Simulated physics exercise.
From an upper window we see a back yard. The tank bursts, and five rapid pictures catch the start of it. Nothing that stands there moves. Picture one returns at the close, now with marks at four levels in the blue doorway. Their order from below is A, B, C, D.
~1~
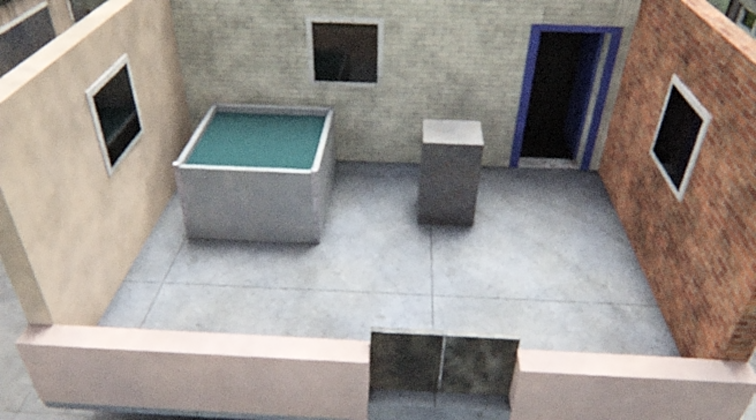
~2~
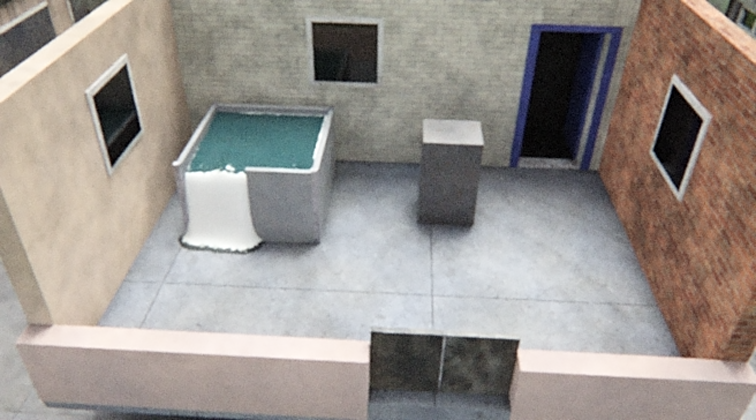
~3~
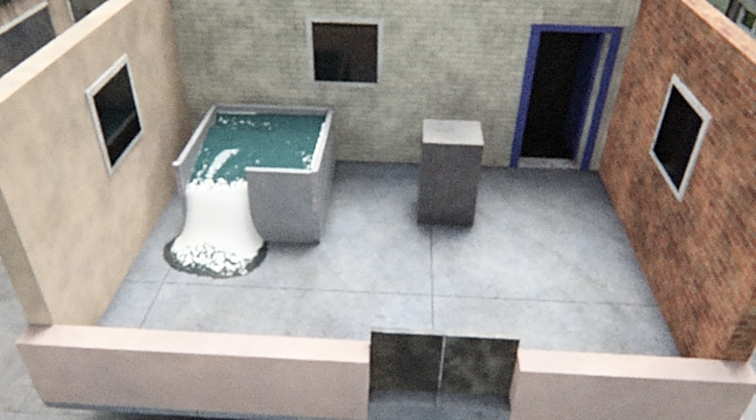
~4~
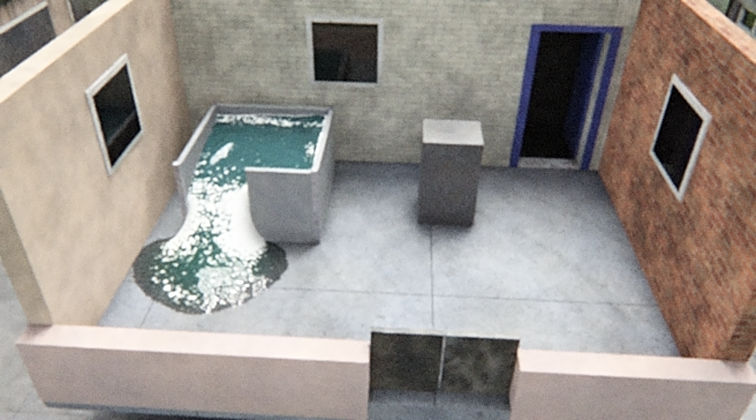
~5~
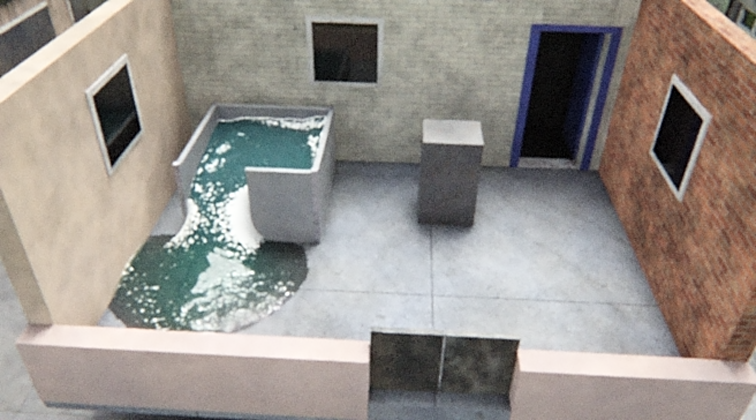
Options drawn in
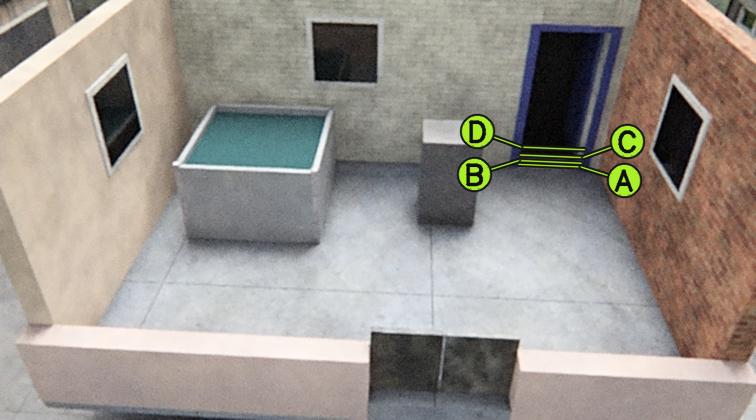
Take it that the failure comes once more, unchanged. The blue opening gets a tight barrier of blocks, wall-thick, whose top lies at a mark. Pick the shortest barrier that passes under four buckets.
C is the one.
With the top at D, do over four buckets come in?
No.
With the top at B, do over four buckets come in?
Yes, it does.
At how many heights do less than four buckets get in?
Two of the four.
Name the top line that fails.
It is B.
On the marked copy, A at (549, 165); B at (550, 161); C at (551, 156); D at (552, 148); from the bottom up A, B, C, D.
If A is chosen, dozens of bucketfuls pour in.
If B is chosen, about 7 bucketfuls get in.
If C is chosen, a splash gets over, under a bucket.
If D is chosen, nothing gets over.
